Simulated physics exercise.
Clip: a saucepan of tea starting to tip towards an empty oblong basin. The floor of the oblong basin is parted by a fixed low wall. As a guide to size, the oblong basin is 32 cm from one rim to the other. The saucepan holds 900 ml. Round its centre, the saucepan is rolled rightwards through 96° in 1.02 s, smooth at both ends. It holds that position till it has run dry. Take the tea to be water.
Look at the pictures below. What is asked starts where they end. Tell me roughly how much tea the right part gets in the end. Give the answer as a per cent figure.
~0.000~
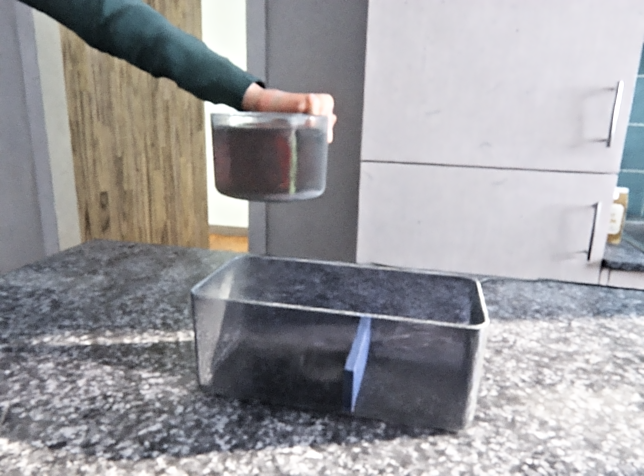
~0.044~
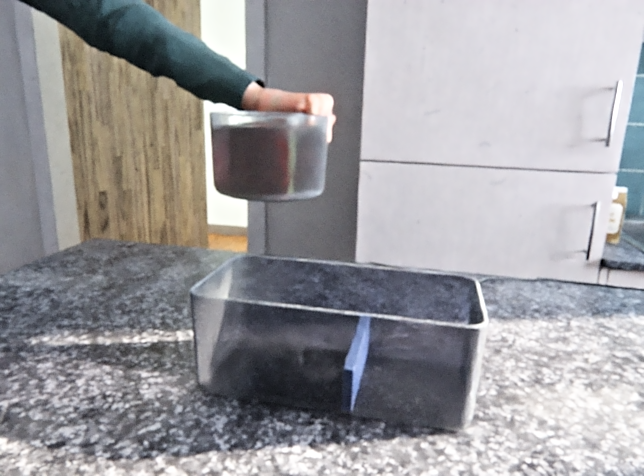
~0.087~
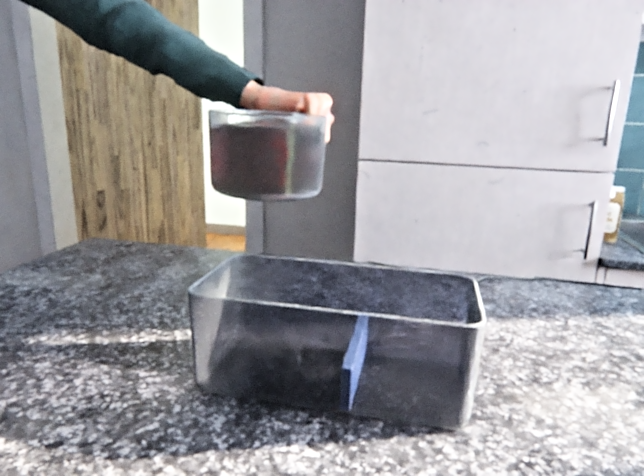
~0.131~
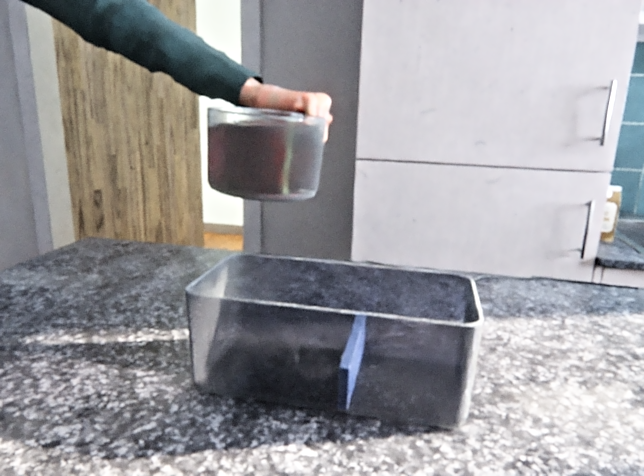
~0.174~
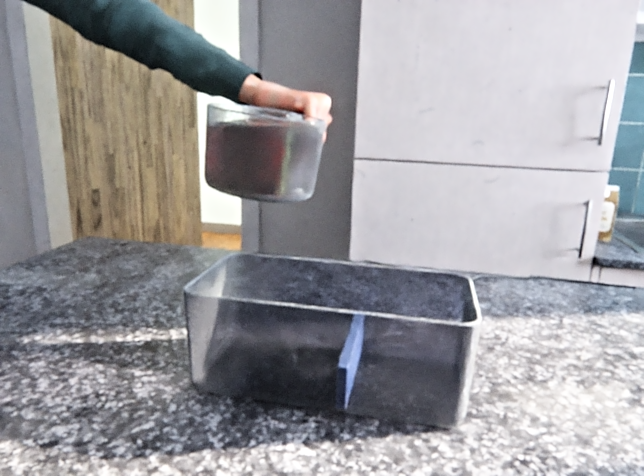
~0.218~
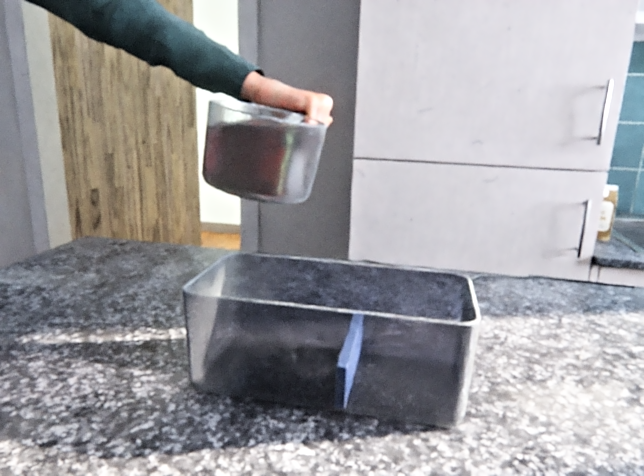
It gets about 86 per cent.
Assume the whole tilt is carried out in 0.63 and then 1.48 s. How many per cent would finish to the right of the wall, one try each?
Near 85 in a hundred on the first go and near 85 in a hundred on the second.
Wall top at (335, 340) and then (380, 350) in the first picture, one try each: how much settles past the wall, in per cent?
Roughly 95 per cent, then 60 per cent.
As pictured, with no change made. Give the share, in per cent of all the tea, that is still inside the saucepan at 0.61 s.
I'd put it near 70 percent.
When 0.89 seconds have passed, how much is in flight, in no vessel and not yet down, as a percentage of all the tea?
Estimate: Around 20 per cent.
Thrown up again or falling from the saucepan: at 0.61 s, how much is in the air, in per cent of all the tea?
I'd put it at about 24 percent.
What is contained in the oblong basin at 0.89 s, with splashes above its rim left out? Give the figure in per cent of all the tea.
Around 60 parts in a hundred.
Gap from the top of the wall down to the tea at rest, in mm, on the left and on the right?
Close to 48 mm left and close to 12 mm right.
After 0.61 s the tilt is 62° and 71 per cent is still to pour, 1 is left of the wall and 4 right of it.
After 0.89 s the tilt is 92° and 21 per cent is still to pour, 2 is left of the wall and 58 right of it.
After 1.20 s the tilt is 96° and 4 per cent is still to pour, 9 is left of the wall and 83 right of it.
After 1.52 s the tilt is 96° and 1 per cent is still to pour, 12 is left of the wall and 86 right of it.
In the end 13 per cent lies left of the wall, 86 right of it and 1 outside.
